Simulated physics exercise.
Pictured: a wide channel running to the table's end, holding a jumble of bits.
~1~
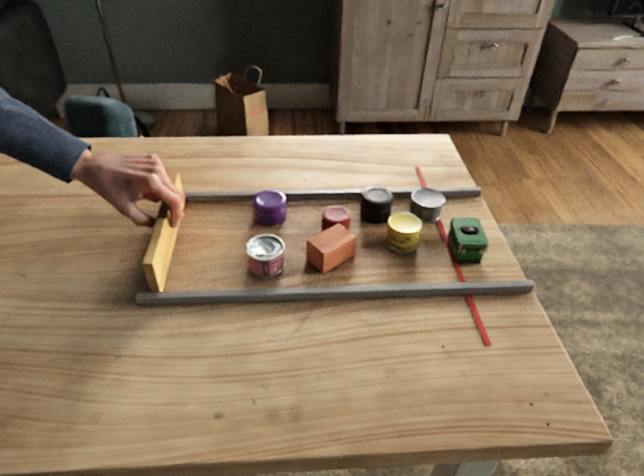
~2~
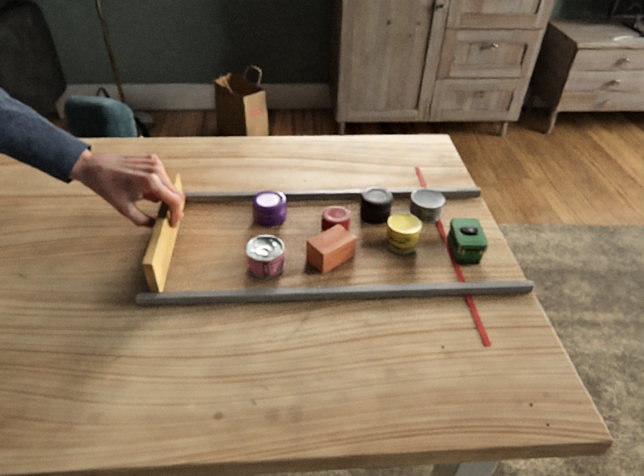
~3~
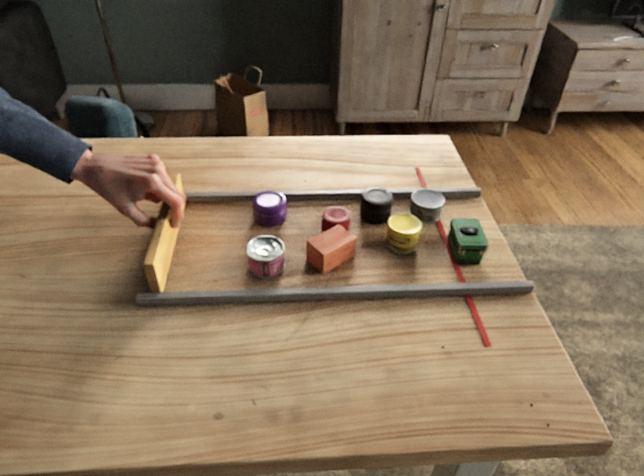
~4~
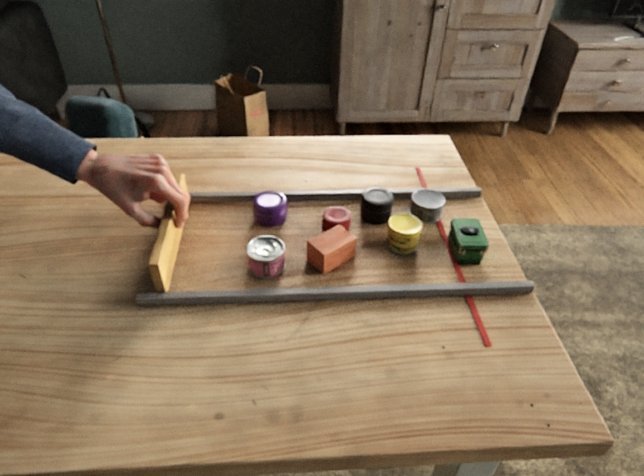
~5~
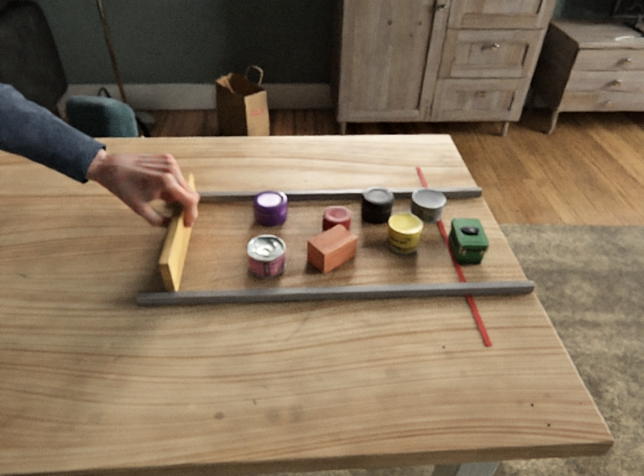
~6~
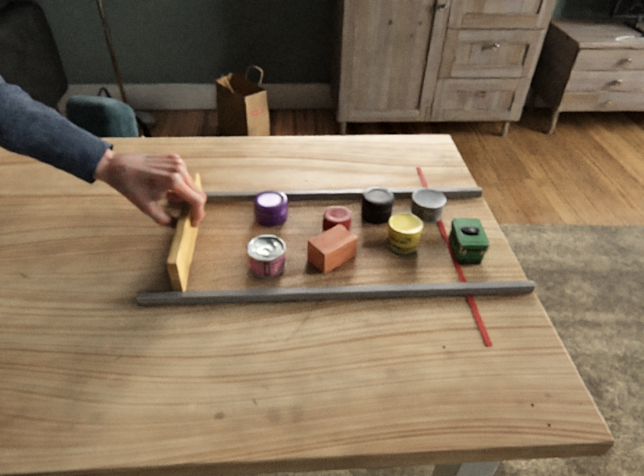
A hand reaching in from the left holds a yellowish board upright across a channel between two grey rails on a wooden table, seen from above at an angle. Inside sit a purple lid and pink pot, then a red lid and orange block, with black, yellow and grey containers and a green case farther right near red tape. The hand slides the board slightly right, touching nothing, while the objects and view stay still.
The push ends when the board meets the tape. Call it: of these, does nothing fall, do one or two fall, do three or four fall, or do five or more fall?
One or two fall.
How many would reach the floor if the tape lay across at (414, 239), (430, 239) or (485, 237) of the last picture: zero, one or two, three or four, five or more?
Not one; 1 or 2; more than four.
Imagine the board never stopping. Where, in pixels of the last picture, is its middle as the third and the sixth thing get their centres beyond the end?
At (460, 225) for the third, at (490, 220) for the sixth.
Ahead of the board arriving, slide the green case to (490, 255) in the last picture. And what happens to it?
The answer: It keeps its place.
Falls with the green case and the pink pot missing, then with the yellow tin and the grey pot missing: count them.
The counts would be 1 and 0.
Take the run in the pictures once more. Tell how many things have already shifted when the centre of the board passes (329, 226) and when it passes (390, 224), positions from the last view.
First 5, after that 8.
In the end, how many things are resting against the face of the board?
At rest, 3 are in contact.
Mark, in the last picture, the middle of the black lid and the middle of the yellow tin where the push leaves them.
Around (481, 196), then around (492, 214).
A little later, none off yet; green case at rest near (468, 240); grey pot at rest near (428, 206); yellow tin at rest near (404, 234).
Next, none off yet; green case at rest near (468, 240); grey pot at rest near (428, 206); yellow tin shifted about its own width near (430, 228).
Later still, none off yet; green case shifted a little near (485, 240); grey pot shifted well along near (477, 199); yellow tin shifted well along near (470, 216).
When it is over, the number that fall off is one or two; down, grey pot.
